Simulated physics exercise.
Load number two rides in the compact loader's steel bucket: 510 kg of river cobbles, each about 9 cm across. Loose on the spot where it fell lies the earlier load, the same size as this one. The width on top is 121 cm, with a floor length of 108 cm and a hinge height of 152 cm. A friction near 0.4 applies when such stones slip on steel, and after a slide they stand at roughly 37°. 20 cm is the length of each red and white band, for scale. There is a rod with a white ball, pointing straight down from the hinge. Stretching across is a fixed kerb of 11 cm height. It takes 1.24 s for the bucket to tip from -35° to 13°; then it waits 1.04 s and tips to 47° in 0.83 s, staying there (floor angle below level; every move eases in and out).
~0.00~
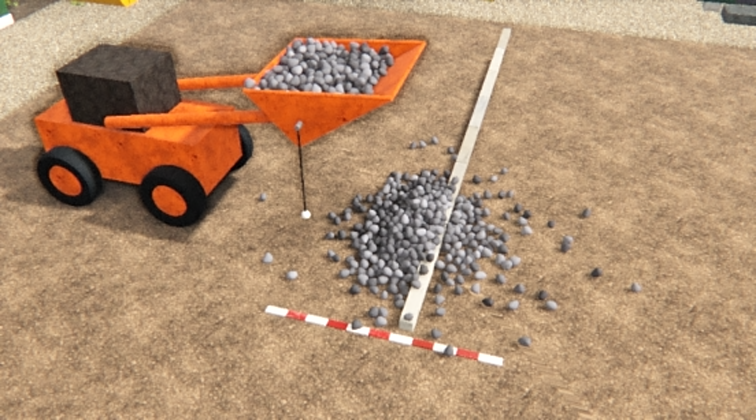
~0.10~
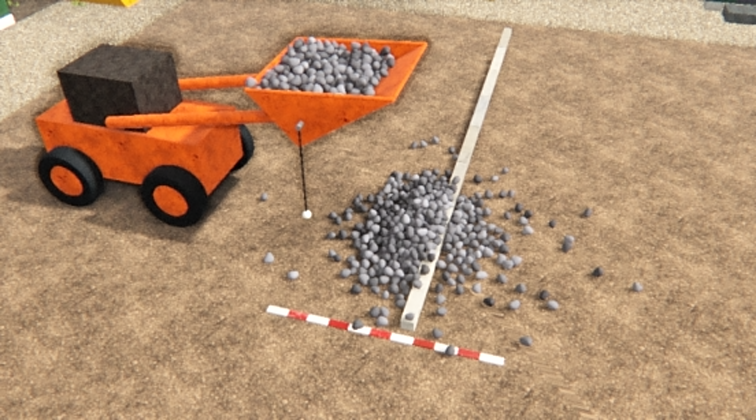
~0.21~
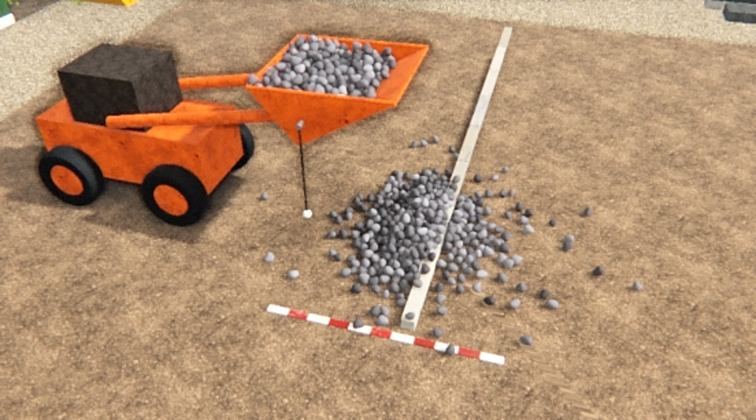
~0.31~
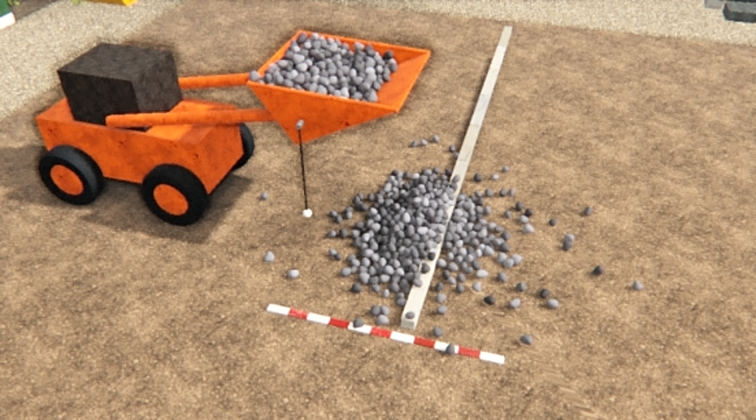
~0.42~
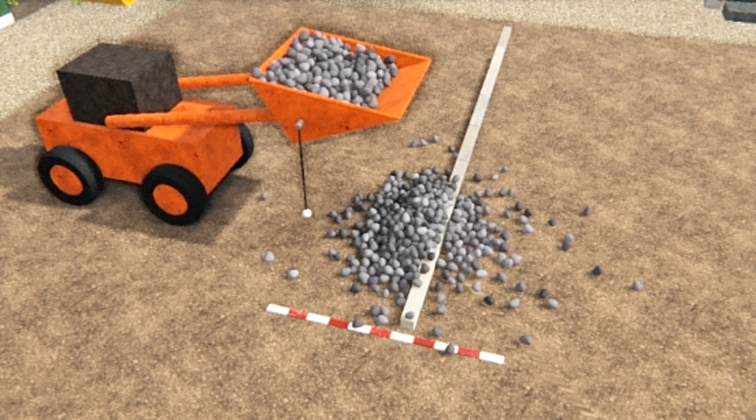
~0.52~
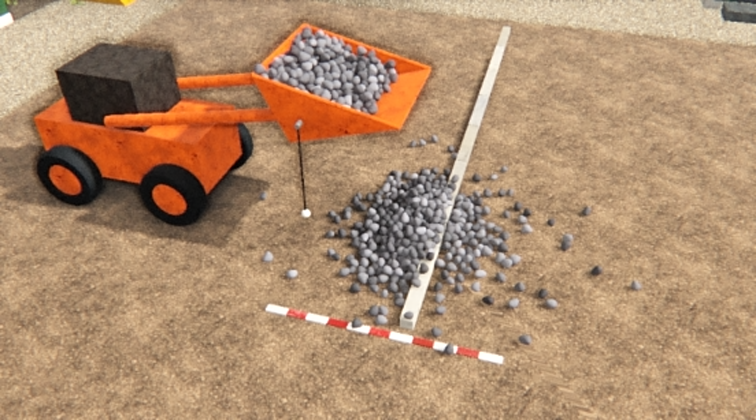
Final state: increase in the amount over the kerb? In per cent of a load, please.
About 37 %.
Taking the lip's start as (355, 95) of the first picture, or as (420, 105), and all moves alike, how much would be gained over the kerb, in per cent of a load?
10 % and 70 %.
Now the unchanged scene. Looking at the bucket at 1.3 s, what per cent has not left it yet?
Close to 100 per cent of the load.
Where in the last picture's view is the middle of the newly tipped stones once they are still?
The middle ends up near (424, 223).
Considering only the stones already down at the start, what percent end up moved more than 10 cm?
Around 10 in a hundred.
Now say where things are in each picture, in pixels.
The bucket is at -35°, its lip at (392, 99); the top of the load is at (324, 55). The earlier load is highest near (418, 213), 27 cm above ground level, 76 % on this side of the kerb, 23 % over the kerb, in the first picture.
The bucket is at -34°, its lip at (393, 100); the top of the load is at (313, 53); the stones move at 0.1 m/s on average, in the second picture.
Lip at (395, 104), floor tilted -31°, highest stones at (310, 49); the stones move at 0.2 m/s on average, in the third picture.
The bucket is at -27°, its lip at (397, 110); the top of the load is at (309, 48); the stones move at 0.2 m/s on average, in the fourth picture.
Lip at (399, 119), floor tilted -22°, highest stones at (309, 44); the stones move at 0.3 m/s on average, in the fifth picture.
The bucket is at -17°, its lip at (399, 128); the top of the load is at (309, 42); the stones move at 0.3 m/s on average, in the sixth picture.
After 0.9 s the floor is at 5°; in per cent of one load, 100 in the bucket, 76 on this side of the kerb, 23 over the kerb; the foremost stones are at (575, 257).
After 1.3 s the floor is at 13°; in per cent of one load, 99 in the bucket, 77 on this side of the kerb, 23 over the kerb; the foremost stones are at (575, 257).
After 3.6 s the floor is at 47°; in per cent of one load, 0 in the bucket, 141 on this side of the kerb, 59 over the kerb; the foremost stones are at (578, 257).
After 6.3 s the floor is at 47°; in per cent of one load, 0 in the bucket, 139 on this side of the kerb, 61 over the kerb; the foremost stones are at (578, 257). Net gain over the kerb, 37.
